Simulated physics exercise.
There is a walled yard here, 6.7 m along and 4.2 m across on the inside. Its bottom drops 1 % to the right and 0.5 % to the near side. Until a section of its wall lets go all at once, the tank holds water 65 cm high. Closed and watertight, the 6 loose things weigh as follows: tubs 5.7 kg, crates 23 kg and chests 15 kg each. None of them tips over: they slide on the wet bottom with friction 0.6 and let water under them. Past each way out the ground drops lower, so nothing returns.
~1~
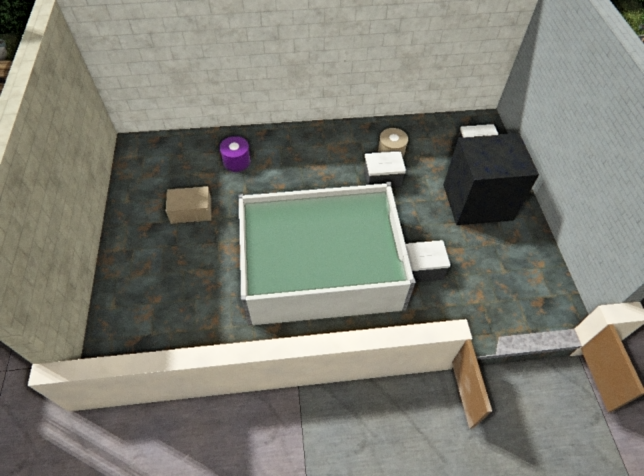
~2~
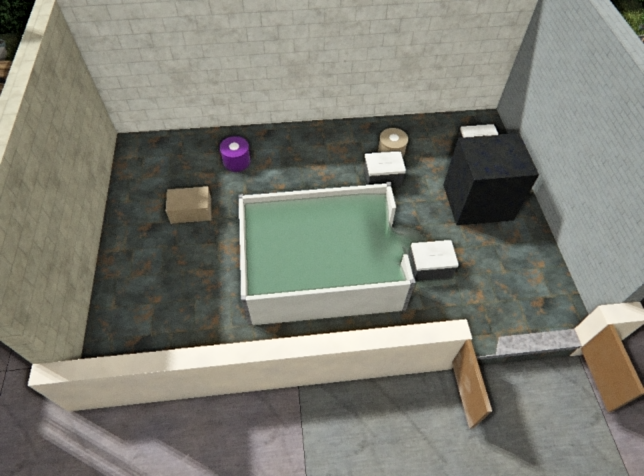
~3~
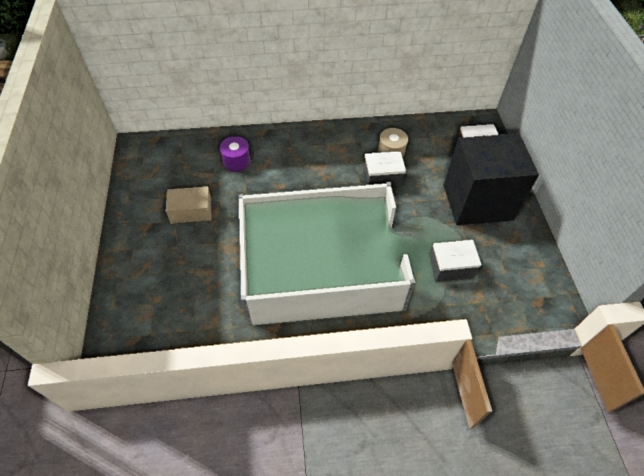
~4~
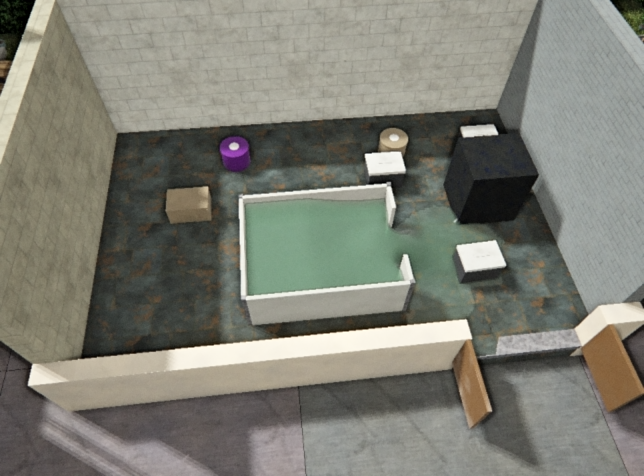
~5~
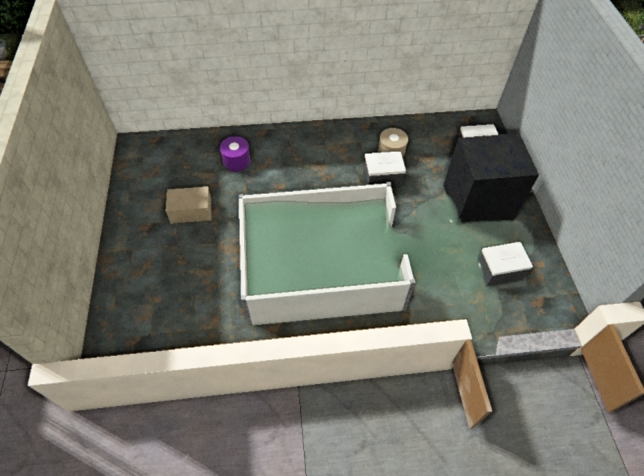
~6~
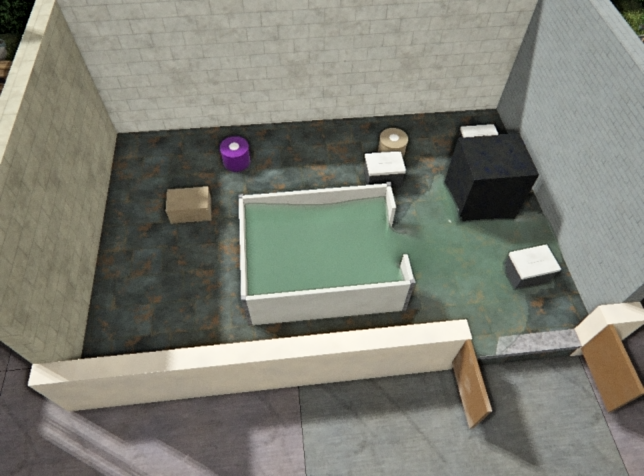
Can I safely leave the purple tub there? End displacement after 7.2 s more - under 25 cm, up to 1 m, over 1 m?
Under 25 cm.
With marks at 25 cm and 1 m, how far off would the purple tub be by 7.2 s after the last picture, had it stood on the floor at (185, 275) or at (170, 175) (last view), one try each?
At the first spot it keeps its position; at the second it keeps its position.
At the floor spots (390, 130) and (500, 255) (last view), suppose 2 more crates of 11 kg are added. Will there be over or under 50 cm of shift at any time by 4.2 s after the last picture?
Beyond the mark, beyond the mark.
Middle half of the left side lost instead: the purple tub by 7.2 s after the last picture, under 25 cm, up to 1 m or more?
So the purple tub winds up far off.
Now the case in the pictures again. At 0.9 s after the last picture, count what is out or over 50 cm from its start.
At that moment it comes to 1.
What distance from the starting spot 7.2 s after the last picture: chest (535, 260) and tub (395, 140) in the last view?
Lab note - in turn: Gone out; 300 cm.
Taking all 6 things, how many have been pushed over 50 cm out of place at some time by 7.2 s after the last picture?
The total is 3.
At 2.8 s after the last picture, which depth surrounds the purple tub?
The depth there is around 0 cm.
Then, 0.9 s after the last picture the purple tub is near (234, 147), 0.0 m from its start, aground; 0 of 6 are out; 1 afloat.
Then, 2.8 s after the last picture the purple tub is near (234, 147), 0.0 m from its start, aground; 1 of 6 are out; 1 afloat.
Then, 4.8 s after the last picture the purple tub is near (233, 147), 0.0 m from its start, aground; 1 of 6 are out; 0 afloat.
Then, 7.2 s after the last picture the purple tub is near (227, 148), 0.1 m from its start, aground; 1 of 6 are out; 0 afloat.
